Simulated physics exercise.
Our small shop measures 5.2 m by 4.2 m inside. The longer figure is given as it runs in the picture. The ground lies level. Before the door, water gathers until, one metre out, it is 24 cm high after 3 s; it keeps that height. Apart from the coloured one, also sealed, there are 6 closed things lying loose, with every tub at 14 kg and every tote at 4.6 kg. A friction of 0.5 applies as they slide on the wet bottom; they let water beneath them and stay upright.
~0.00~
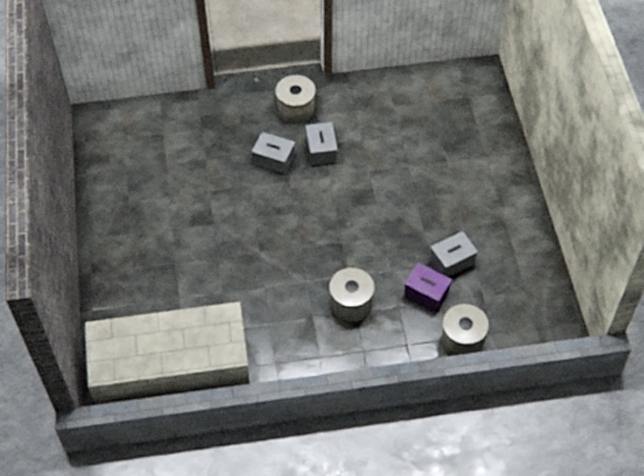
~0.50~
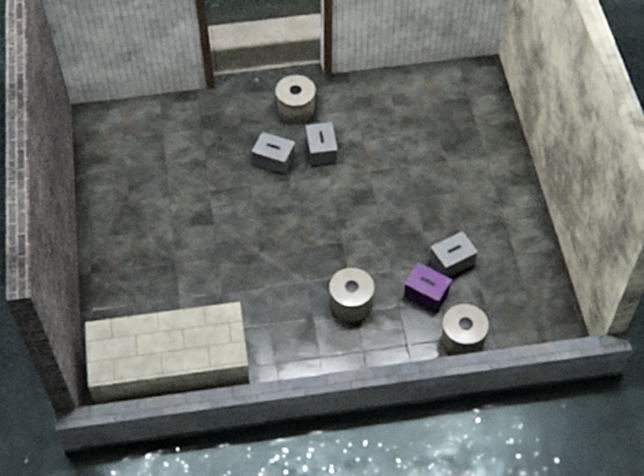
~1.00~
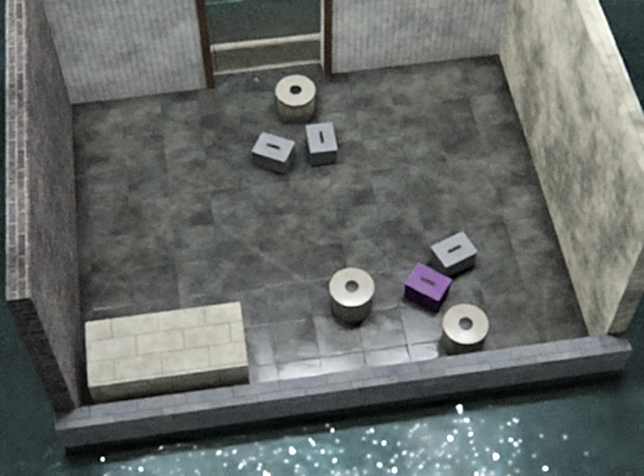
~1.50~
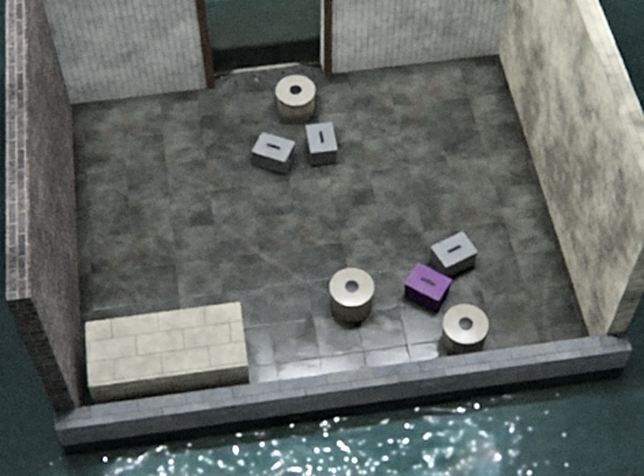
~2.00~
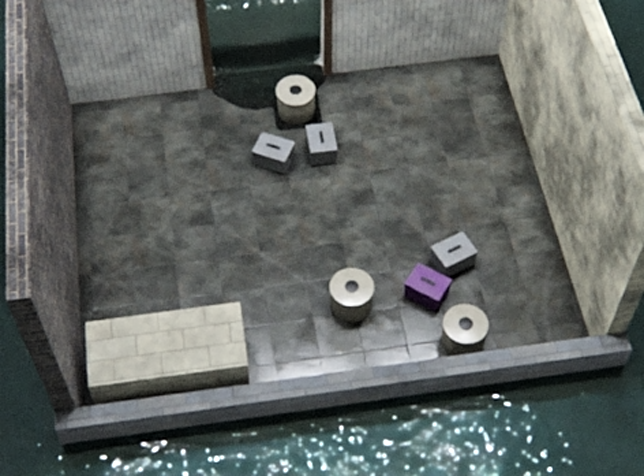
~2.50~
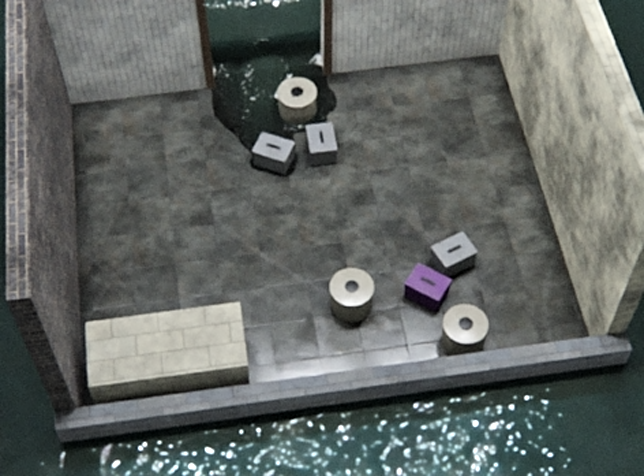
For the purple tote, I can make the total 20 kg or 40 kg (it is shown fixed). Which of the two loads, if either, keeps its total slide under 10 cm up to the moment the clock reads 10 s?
The answer is the light one.
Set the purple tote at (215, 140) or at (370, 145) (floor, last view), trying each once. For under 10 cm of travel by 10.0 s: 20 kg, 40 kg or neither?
In that order: Just the heavier works; both loads work.
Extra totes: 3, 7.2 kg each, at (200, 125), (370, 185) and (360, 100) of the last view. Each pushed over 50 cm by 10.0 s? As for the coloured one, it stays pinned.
Answer by position: Inside the range; outside the range; inside the range.
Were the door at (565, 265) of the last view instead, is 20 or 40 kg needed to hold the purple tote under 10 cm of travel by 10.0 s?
I'd say you need the heavier one.
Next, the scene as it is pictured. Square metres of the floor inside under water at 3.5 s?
Close to 5.5 m2, I'd say.
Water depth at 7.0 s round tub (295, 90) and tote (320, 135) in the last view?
Around 6 cm and 6 cm.
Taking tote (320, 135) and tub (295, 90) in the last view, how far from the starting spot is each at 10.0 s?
One is off by 200 cm, the other by 250 cm, in the order asked.
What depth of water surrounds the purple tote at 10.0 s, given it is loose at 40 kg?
Something like 11 centimetres.
After 3.5 s the purple tote would be 0 cm from its start with 20 kg and 0 cm from its start with 40 kg; 0 cm of water round it then.
After 4.5 s the purple tote would be 0 cm from its start with 20 kg and 0 cm from its start with 40 kg; 0 cm of water round it then.
After 7.0 s the purple tote would be 0 cm from its start with 20 kg and 0 cm from its start with 40 kg; 3 cm of water round it then.
After 10.0 s the purple tote would be 0 cm from its start with 20 kg and 0 cm from its start with 40 kg; 11 cm of water round it then.
